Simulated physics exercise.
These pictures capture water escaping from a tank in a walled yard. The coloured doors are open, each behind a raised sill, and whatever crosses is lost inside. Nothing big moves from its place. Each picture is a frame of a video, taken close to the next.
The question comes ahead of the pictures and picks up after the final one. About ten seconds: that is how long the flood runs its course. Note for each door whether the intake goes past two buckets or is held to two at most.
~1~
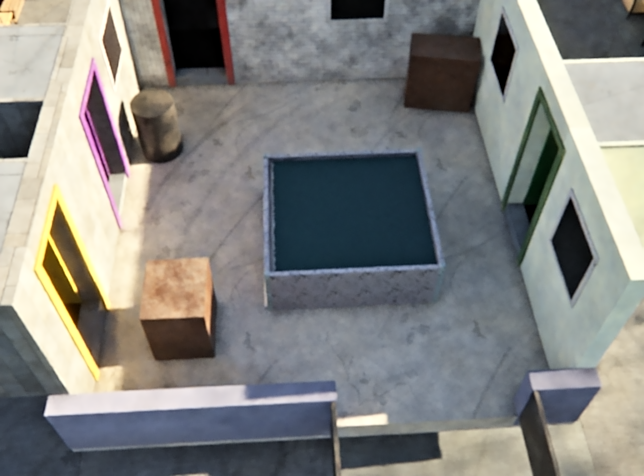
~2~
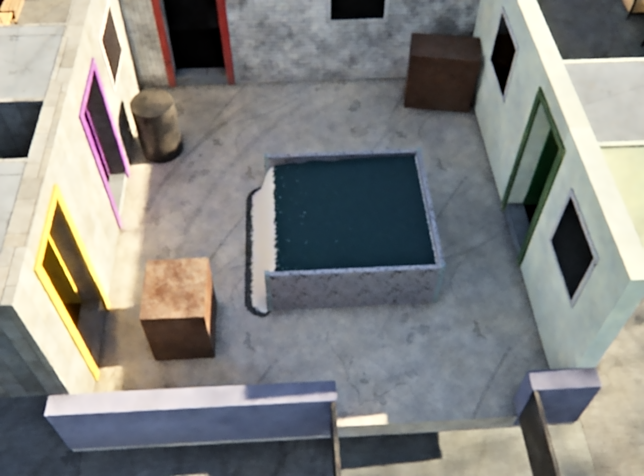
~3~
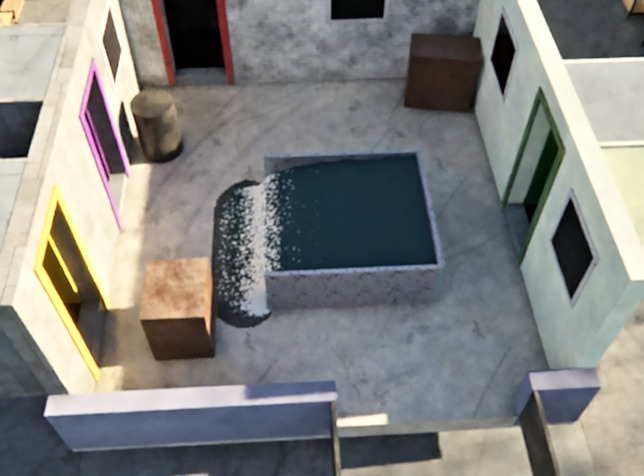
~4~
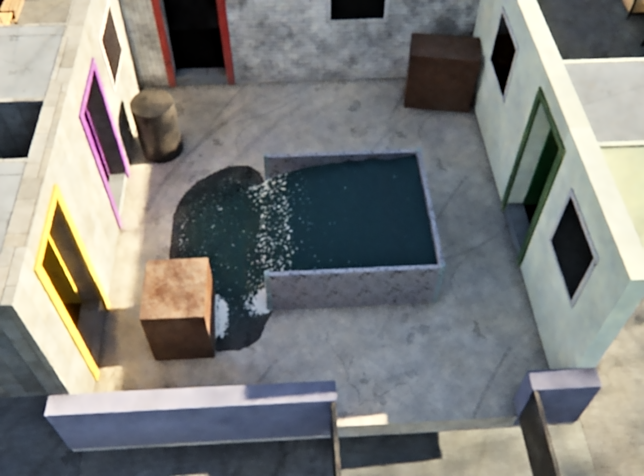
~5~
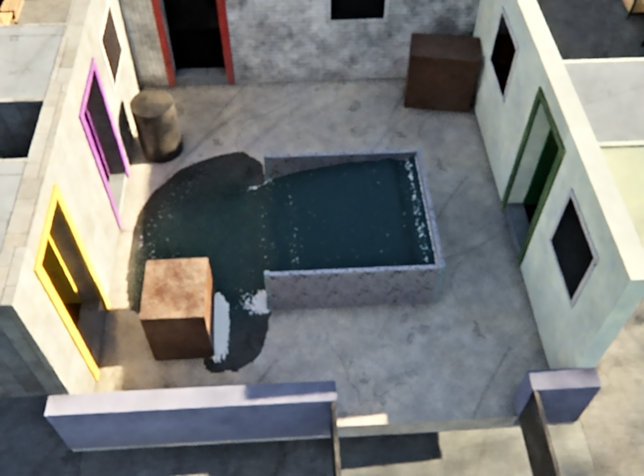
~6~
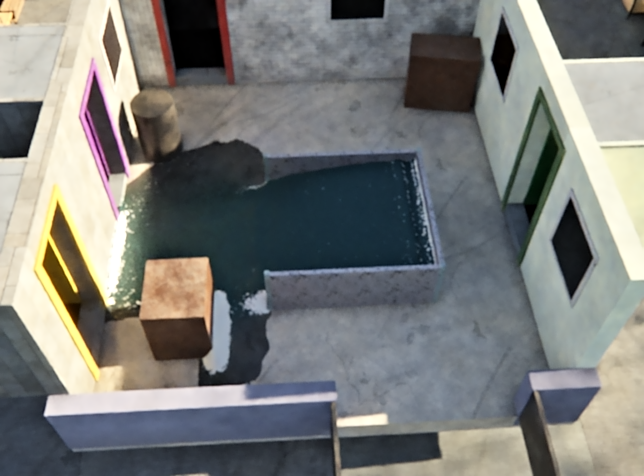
Yellow door: Held to two at most; red door: Held to two at most; purple door: Past two; green door: Held to two at most.
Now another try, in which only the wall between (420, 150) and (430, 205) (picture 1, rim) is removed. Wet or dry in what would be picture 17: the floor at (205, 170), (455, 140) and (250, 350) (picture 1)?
The first spot is spared, the second soaked and the third spared.
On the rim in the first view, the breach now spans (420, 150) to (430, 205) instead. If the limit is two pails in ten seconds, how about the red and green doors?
In short: The red one keeps below it; the green one goes over.
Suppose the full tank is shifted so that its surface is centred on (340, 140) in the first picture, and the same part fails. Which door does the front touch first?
I say the purple one.
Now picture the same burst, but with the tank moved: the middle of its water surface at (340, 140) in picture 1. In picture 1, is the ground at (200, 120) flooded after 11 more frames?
That patch would be swamped, I'd say.
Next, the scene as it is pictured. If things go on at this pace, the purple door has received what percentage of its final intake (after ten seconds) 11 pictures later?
About 45 per cent.
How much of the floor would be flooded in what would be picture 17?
Around 40 percent.
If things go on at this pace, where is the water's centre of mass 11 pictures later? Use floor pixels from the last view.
The balance point is around (229, 251).
A moment on, water covers 30 % of the floor; the yellow door wet at the sill, nothing in, the red door not reached, the purple door over two buckets in, the green door not reached.
Next, water covers 40 % of the floor; the yellow door wet at the sill, nothing in, the red door wet at the sill, nothing in, the purple door far over two buckets in, the green door not reached.
Then, water covers 65 % of the floor; the yellow door under two buckets in, the red door under two buckets in, the purple door far over two buckets in, the green door not reached.
Later, water covers 95 % of the floor; the yellow door under two buckets in, the red door under two buckets in, the purple door far over two buckets in, the green door wet at the sill, nothing in.
In the end, water covers 100 % of the floor; the yellow door under two buckets in, the red door under two buckets in, the purple door far over two buckets in, the green door wet at the sill, nothing in.
